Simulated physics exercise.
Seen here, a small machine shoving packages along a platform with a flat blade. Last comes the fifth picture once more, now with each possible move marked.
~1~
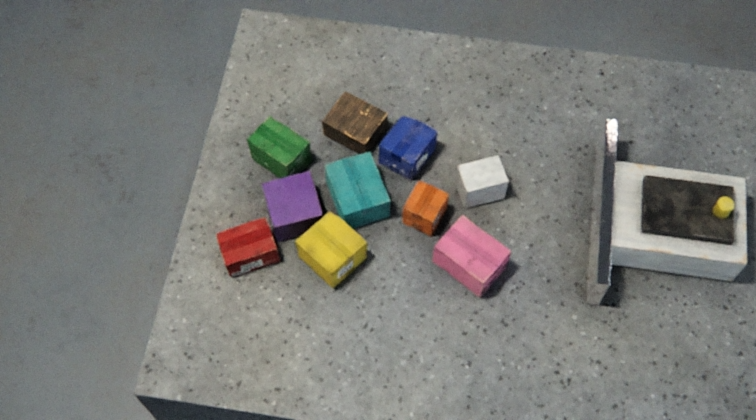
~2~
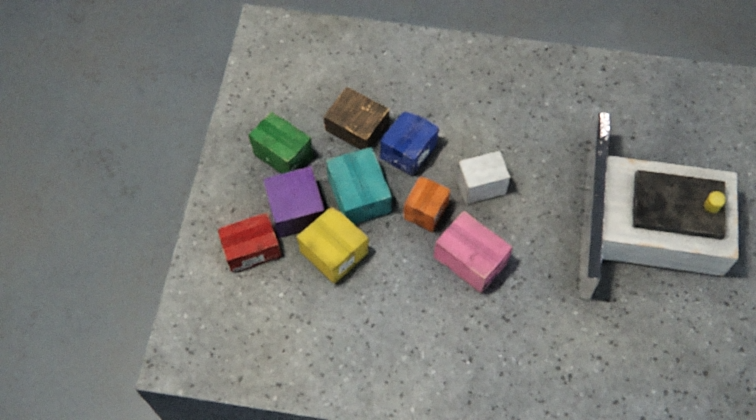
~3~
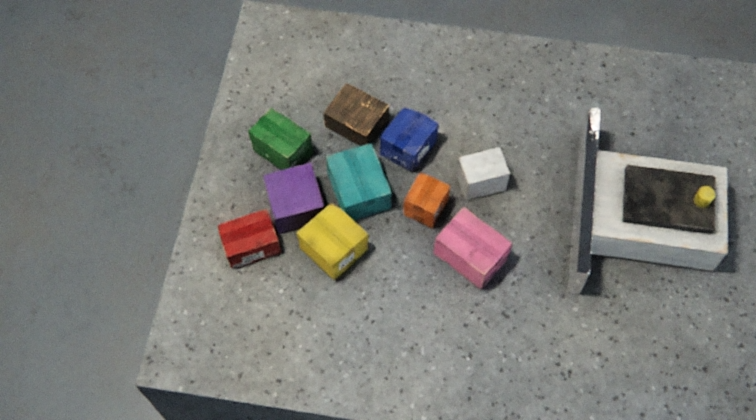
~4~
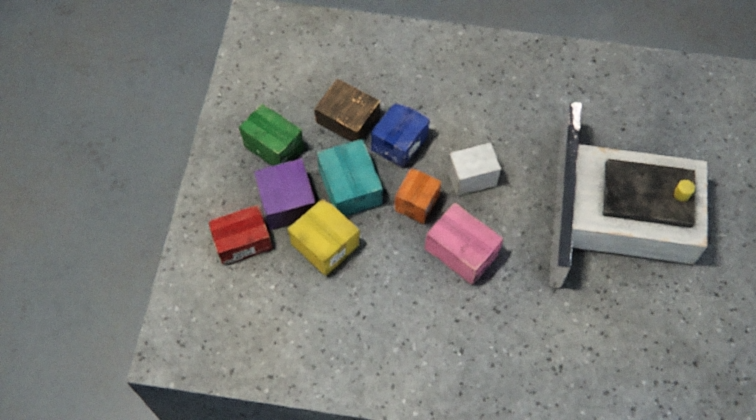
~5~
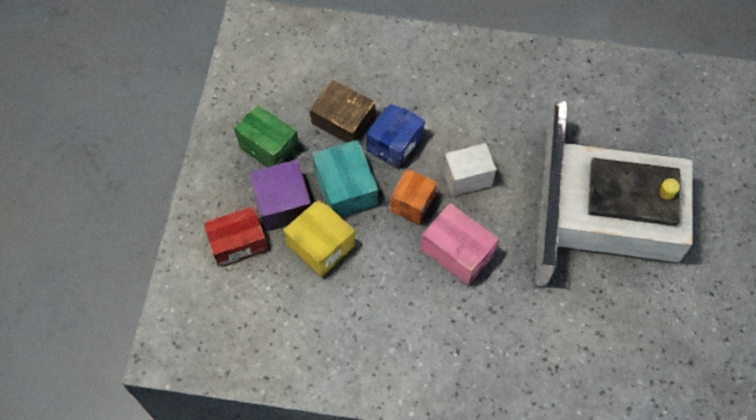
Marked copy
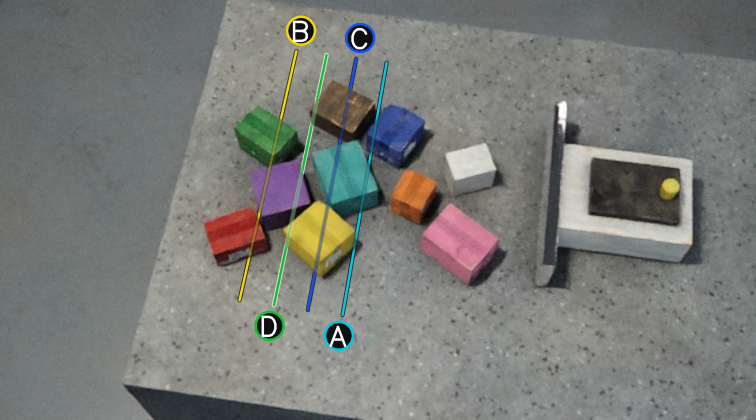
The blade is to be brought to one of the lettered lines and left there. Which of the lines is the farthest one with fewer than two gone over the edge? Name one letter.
As far as mark D.
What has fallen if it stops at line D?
The red parcel.
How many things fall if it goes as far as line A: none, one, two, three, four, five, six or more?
In all, none.
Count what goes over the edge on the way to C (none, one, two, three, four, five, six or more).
The count is none.
On the marked copy, A at (366, 180); B at (270, 167); C at (334, 176); D at (302, 172).
Taking D. A third of the way, robot (534, 177); pink box (409, 243); white crate (434, 159).
Two thirds of the way, robot (442, 165); red parcel (209, 237); green box (261, 136).
When it is over, robot (374, 156); red parcel over the edge; purple crate (190, 200); one fallen.
As for the rest, A is within the limit but short; B drops two; C is within the limit but short.
